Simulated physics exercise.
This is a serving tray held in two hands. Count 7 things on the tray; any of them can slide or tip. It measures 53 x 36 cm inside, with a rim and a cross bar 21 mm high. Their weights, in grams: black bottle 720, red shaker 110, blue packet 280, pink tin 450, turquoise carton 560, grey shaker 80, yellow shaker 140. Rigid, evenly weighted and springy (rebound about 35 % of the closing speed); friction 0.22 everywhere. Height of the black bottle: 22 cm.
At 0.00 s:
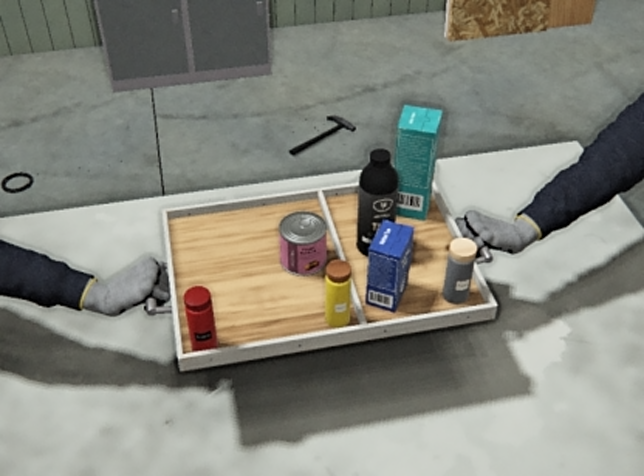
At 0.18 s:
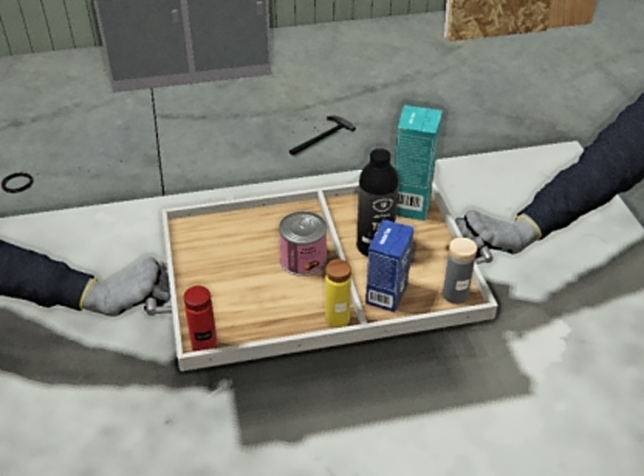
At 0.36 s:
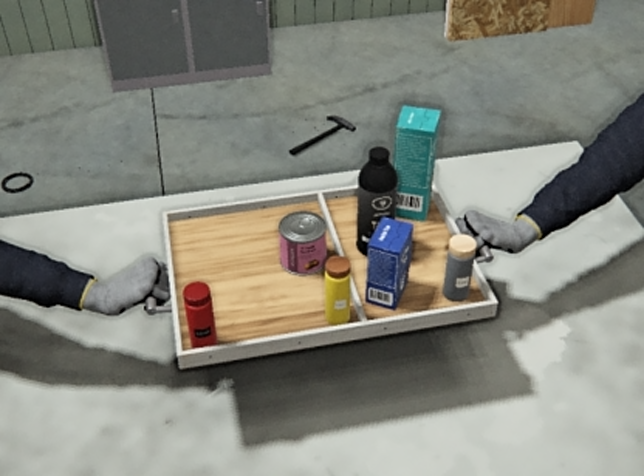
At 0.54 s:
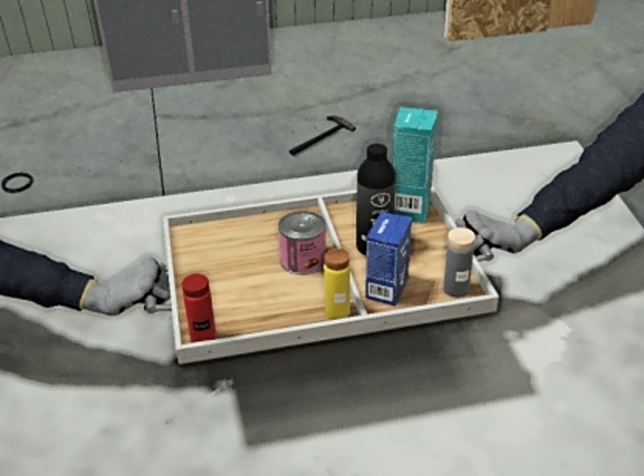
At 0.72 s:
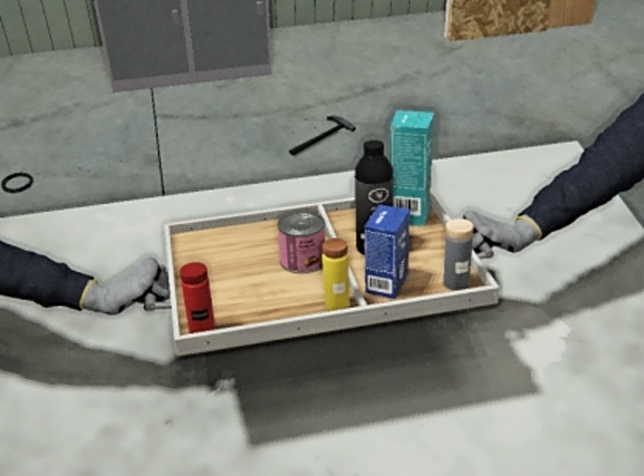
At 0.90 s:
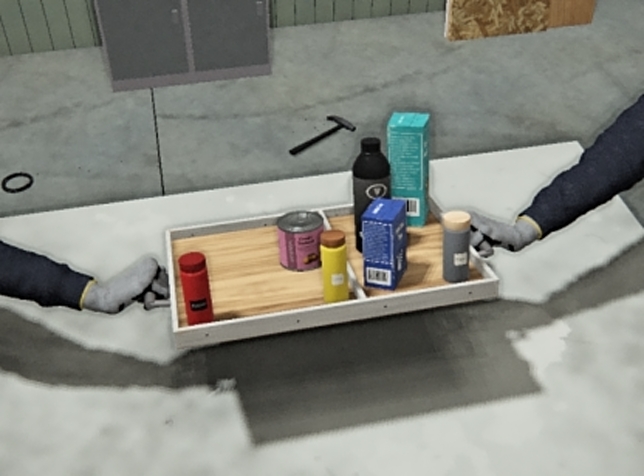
Two gloved hands tilt a tray of seven containers, gradually lowering its far edge.
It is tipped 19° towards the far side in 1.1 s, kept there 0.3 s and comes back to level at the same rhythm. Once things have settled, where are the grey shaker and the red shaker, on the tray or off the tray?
The grey shaker remains on the tray; the red shaker comes off the tray.
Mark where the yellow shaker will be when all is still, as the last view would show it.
At about (319, 210).
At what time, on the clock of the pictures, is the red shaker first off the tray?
Near 1.7 s.
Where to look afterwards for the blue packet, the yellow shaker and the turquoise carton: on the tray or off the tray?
The blue packet is still on the tray; the yellow shaker ends on the tray; the turquoise carton ends on the tray.
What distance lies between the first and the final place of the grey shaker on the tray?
About 21 cm.
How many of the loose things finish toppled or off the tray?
That comes to 4.
After 1.20 s, tray tilted 19°, far edge down; red shaker moved 7 cm near (194, 270); grey shaker moved 7 cm near (443, 229); blue packet moved 9 cm.
After 1.40 s, tray tilted 19°, far edge down; grey shaker moved 17 cm near (425, 208); red shaker moved 18 cm near (190, 245); black bottle 20° off its base.
After 1.70 s, tray tilted 18°, far edge down; black bottle and red shaker now off the tray; grey shaker moved 21 cm near (419, 201); blue packet on its side.
After 2.00 s, tray tilted 11°, far edge down; grey shaker moved 21 cm near (420, 197); blue packet on its side; yellow shaker 52° off its base.
In the end (3.1 s), off the tray, black bottle and red shaker; toppled on the tray, blue packet and yellow shaker; not toppled but over 5 cm from the start, pink tin and grey shaker; turquoise carton under 5 cm from the start. At the end, from the last picture's camera, grey shaker near (422, 194), red shaker near (187, 217).
